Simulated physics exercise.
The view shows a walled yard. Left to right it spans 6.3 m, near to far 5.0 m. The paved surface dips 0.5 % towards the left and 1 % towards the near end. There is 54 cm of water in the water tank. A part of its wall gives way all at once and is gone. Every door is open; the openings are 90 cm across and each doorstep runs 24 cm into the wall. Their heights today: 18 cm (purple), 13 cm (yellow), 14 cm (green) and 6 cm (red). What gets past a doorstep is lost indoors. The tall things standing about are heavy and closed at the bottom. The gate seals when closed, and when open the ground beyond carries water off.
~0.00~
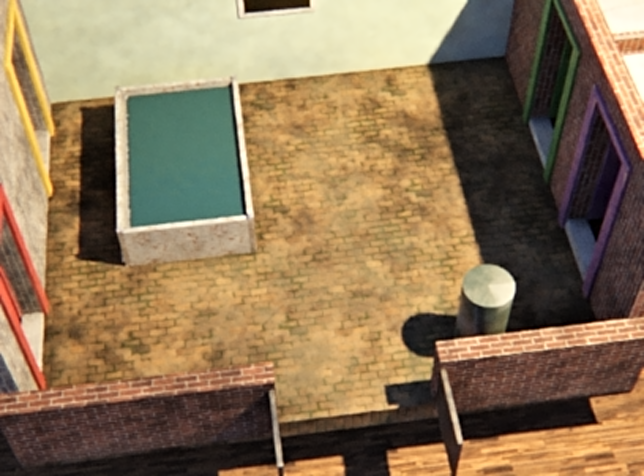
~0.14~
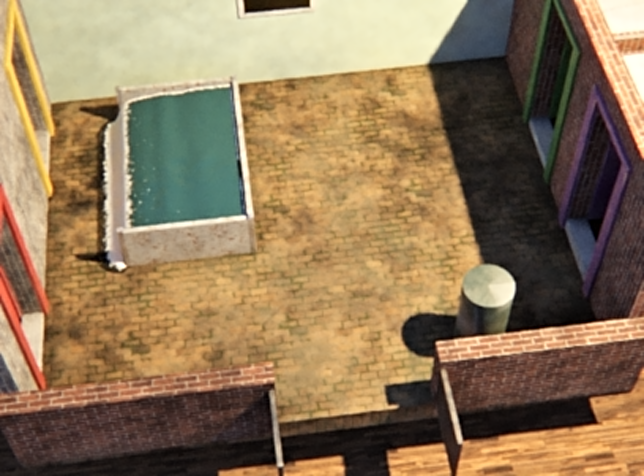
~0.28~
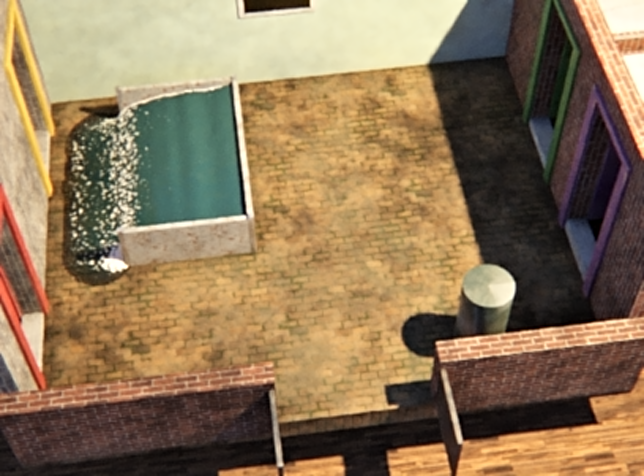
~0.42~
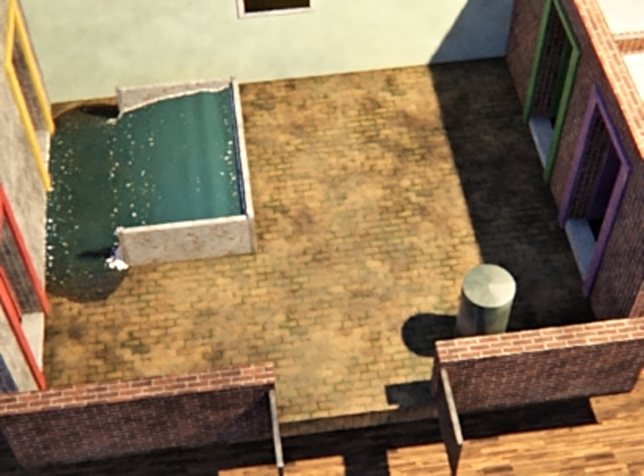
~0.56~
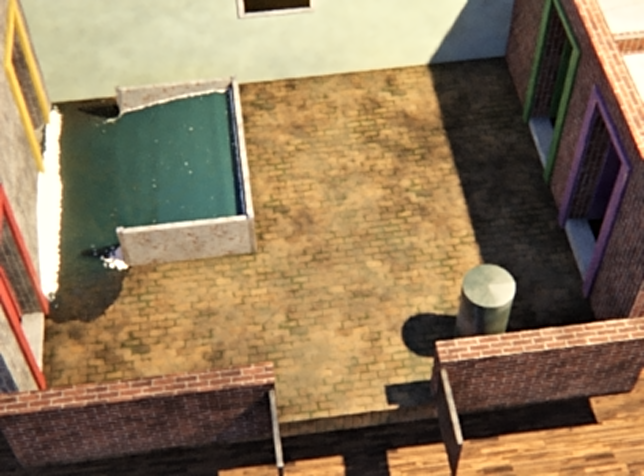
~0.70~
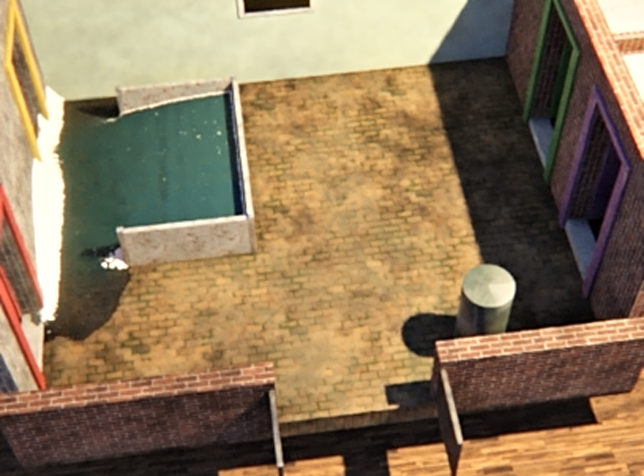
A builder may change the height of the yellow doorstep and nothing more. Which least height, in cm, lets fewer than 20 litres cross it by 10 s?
Some 33 cm above the ground.
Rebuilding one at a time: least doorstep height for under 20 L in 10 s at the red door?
Roughly 8.5 cm at red.
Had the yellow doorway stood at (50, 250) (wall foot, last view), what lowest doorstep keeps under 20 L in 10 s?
Roughly 33 cm.
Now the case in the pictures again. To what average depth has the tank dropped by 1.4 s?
About 21 cm.
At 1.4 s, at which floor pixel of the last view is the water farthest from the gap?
At about (41, 432).
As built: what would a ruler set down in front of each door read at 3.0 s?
In cm: Purple 0, yellow 18, green 0, red 9.
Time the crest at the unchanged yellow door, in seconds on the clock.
Around 0.8 s.
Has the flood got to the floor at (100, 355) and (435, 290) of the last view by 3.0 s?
In turn: Under water, not reached.
After 1.4 s water covers 20 % of the floor, deepest (38 cm) near (48, 223); 36 cm at the yellow door, 108 litres in over its 13 cm doorstep.
After 3.0 s water covers 40 % of the floor, deepest (23 cm) near (41, 432); 18 cm at the yellow door, 221 litres in over its 13 cm doorstep.
After 10.0 s water covers 90 % of the floor, deepest (9 cm) near (41, 432); 6 cm at the yellow door, 231 litres in over its 13 cm doorstep.
At the yellow door as built, the water arrived by 0.5 s and peaked near 39 cm at 0.8 s.
Run again over the same 10 s with other heights there, 45 litres in over 29 cm, 3 litres over 39.5 cm. The limit of 20 litres is kept from about 33 cm up.
